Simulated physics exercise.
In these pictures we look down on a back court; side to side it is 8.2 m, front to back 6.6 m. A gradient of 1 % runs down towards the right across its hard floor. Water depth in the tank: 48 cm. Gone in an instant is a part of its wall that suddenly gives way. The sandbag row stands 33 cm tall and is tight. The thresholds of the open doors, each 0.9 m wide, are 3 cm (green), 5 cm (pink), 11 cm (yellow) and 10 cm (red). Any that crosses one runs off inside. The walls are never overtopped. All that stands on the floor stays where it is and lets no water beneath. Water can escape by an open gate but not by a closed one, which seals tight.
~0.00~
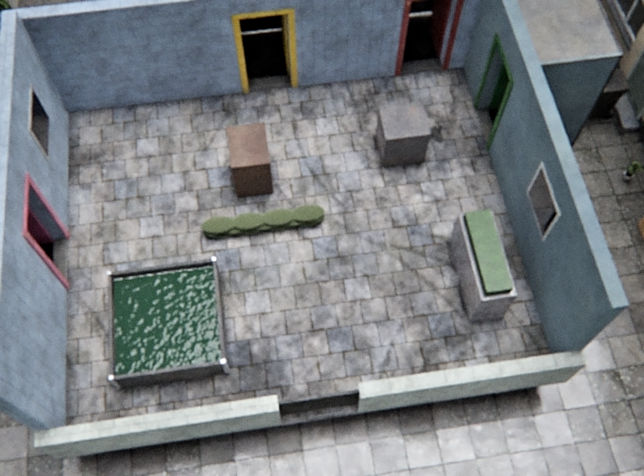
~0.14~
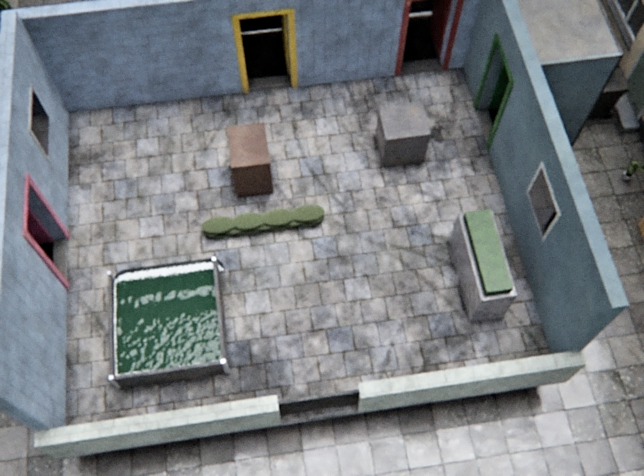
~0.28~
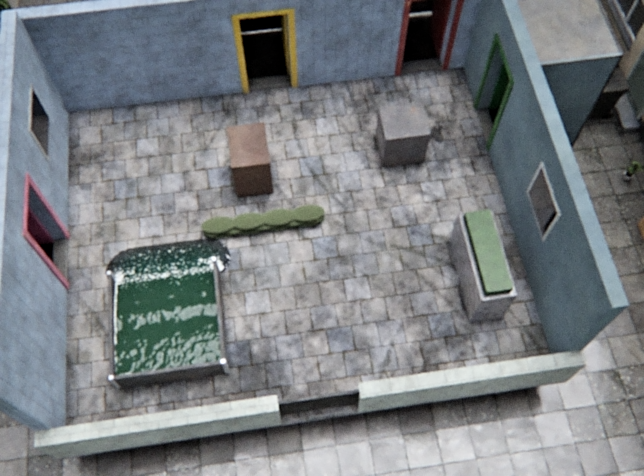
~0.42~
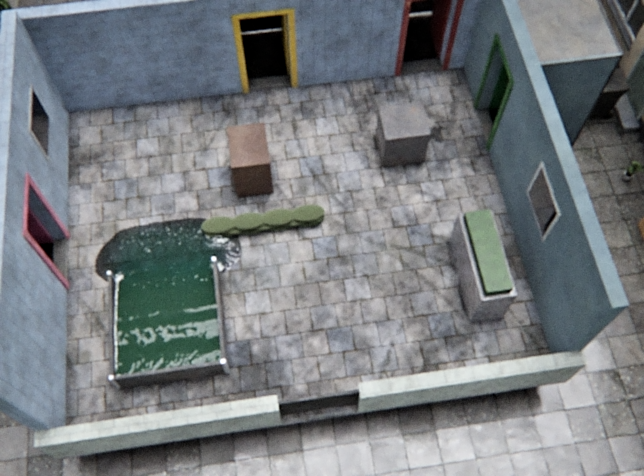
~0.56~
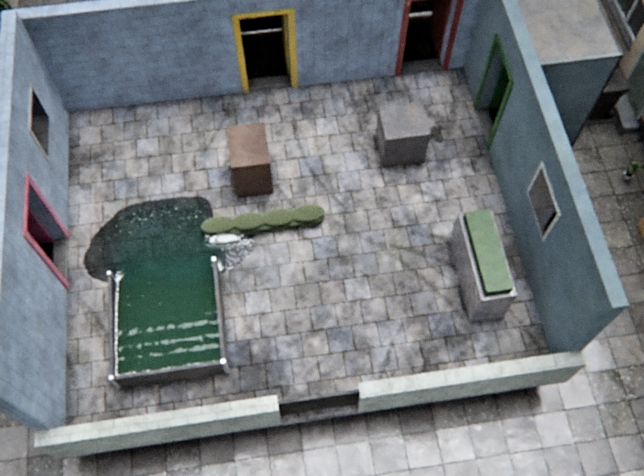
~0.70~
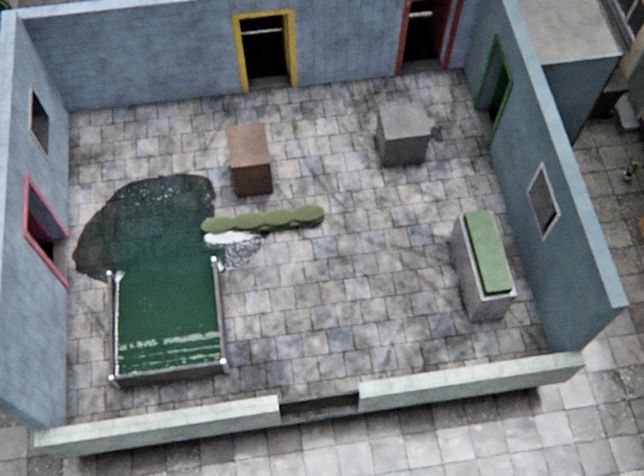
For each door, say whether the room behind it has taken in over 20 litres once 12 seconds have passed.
The green door: Over, the pink door: Not over, the yellow door: Not over, the red door: Not over.
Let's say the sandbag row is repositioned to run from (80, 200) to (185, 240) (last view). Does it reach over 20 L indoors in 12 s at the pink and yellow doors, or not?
Note - pink: Limit exceeded; yellow: Limit held.
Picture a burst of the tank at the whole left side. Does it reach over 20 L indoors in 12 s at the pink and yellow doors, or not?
At the pink door the limit is surpassed; at the yellow door it is not exceeded.
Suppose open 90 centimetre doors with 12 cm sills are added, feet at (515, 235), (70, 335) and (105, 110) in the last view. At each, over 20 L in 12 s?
In turn: Short of it, short of it, beyond it.
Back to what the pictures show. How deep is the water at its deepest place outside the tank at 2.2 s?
Roughly 22 cm.
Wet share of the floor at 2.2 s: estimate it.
Roughly 30 % of the floor.
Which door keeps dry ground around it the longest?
The green door.
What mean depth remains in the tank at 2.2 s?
Around 15 cm on average.
After 1.4 s water covers 25 % of the floor and is deepest (24 cm) near (216, 240); green door not reached, pink door 4 cm at the sill, 0 L in, yellow door not reached, red door not reached.
After 2.2 s water covers 30 % of the floor and is deepest (22 cm) near (141, 108); green door not reached, pink door 3 cm at the sill, 0 L in, yellow door not reached, red door not reached.
After 3.5 s water covers 40 % of the floor and is deepest (22 cm) near (88, 150); green door not reached, pink door 3 cm at the sill, 0 L in, yellow door 8 cm at the sill, 0 L in, red door not reached.
After 7.0 s water covers 60 % of the floor and is deepest (10 cm) near (233, 220); green door 6 cm at the sill, 10 L in, pink door 4 cm at the sill, 0 L in, yellow door 5 cm at the sill, 0 L in, red door 3 cm at the sill, 0 L in.
After 12.0 s water covers 80 % of the floor and is deepest (8 cm) near (460, 79); green door 6 cm at the sill, 67 L in, pink door 2 cm at the sill, 0 L in, yellow door 3 cm at the sill, 0 L in, red door 7 cm at the sill, 0 L in.
